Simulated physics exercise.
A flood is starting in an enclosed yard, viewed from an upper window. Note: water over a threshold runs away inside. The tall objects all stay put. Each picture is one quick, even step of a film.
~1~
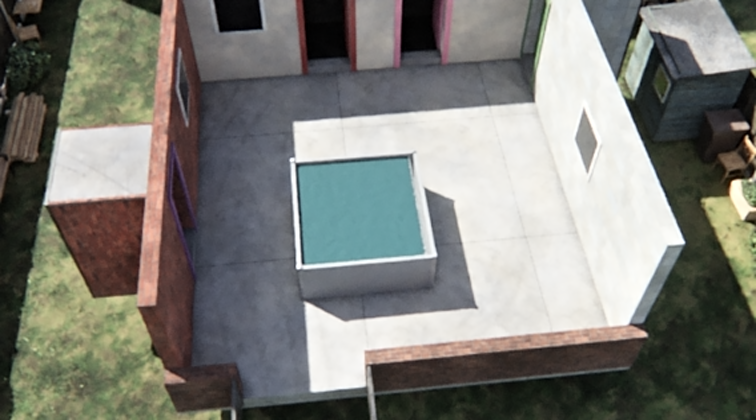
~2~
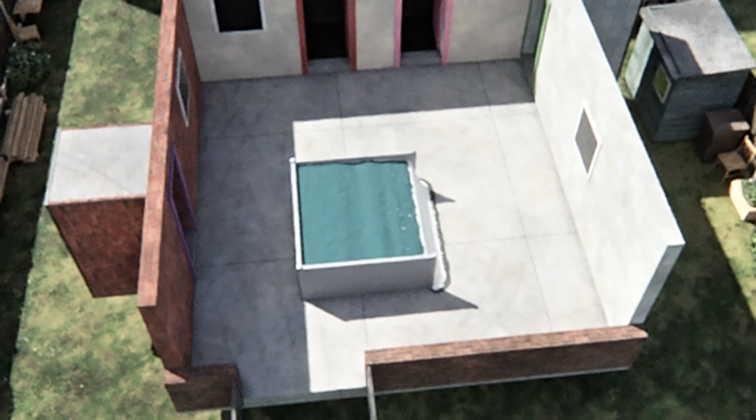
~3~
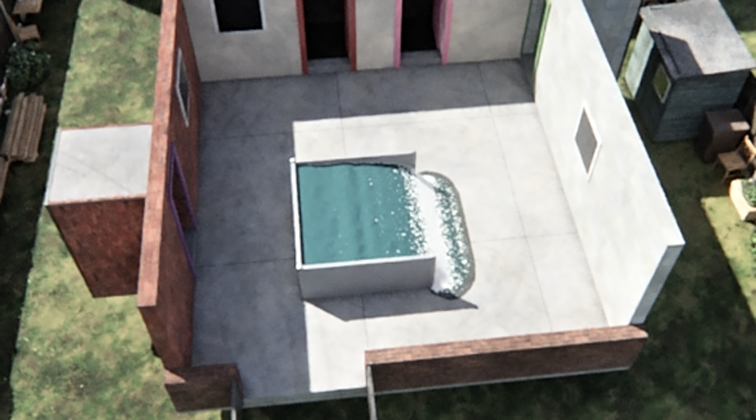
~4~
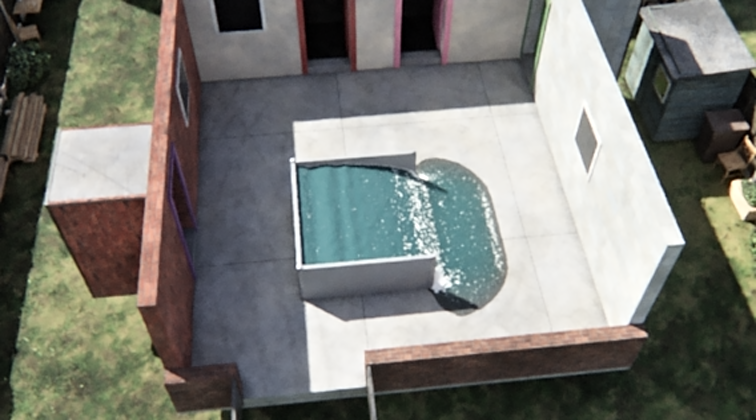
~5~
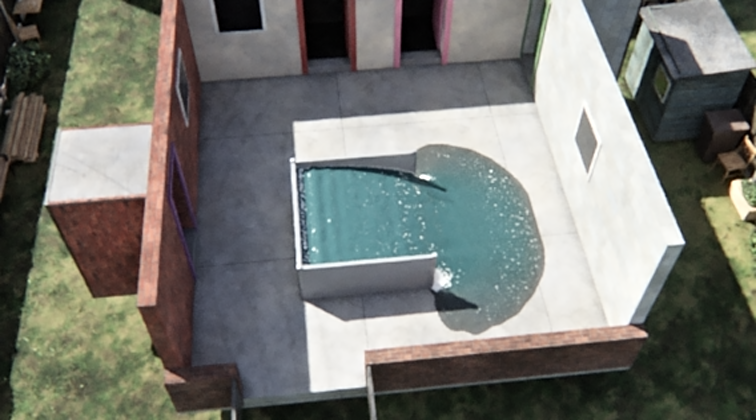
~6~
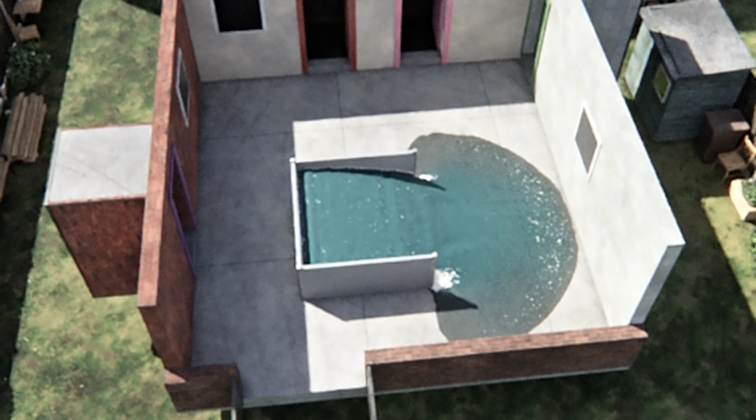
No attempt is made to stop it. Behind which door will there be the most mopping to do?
The green door.
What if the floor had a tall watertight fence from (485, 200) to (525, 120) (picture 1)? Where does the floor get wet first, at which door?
Answer: The door marked green.
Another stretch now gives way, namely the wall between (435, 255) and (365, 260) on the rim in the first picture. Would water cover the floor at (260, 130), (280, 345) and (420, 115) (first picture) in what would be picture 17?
Going through them in turn, I'd call them spared, sodden and spared.
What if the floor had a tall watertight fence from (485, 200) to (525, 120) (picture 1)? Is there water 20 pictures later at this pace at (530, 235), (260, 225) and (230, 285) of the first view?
Going through them in order, I get inundated, high and dry and high and dry.
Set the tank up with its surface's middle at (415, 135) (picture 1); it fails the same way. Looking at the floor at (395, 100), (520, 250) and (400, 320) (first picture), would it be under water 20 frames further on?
Point by point, the spots are hit, hit and hit.
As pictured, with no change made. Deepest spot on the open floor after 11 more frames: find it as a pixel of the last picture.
Look close to (608, 337).
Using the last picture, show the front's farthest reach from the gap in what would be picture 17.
Somewhere around (518, 61).
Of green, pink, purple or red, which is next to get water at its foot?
It would be the green-painted one.
A moment on, water covers 30 % of the floor; red door not reached, purple door not reached, pink door not reached, green door not reached.
Next, water covers 35 % of the floor; red door not reached, purple door not reached, pink door not reached, green door wet at the sill, nothing in.
Then, water covers 50 % of the floor; red door wet at the sill, nothing in, purple door not reached, pink door wet at the sill, nothing in, green door some in.
Later, water covers 90 % of the floor; red door wet at the sill, nothing in, purple door wet at the sill, nothing in, pink door wet at the sill, nothing in, green door a lot in.
In the end, water covers 100 % of the floor; red door wet at the sill, nothing in, purple door wet at the sill, nothing in, pink door wet at the sill, nothing in, green door a lot in; the green door has let in the most.
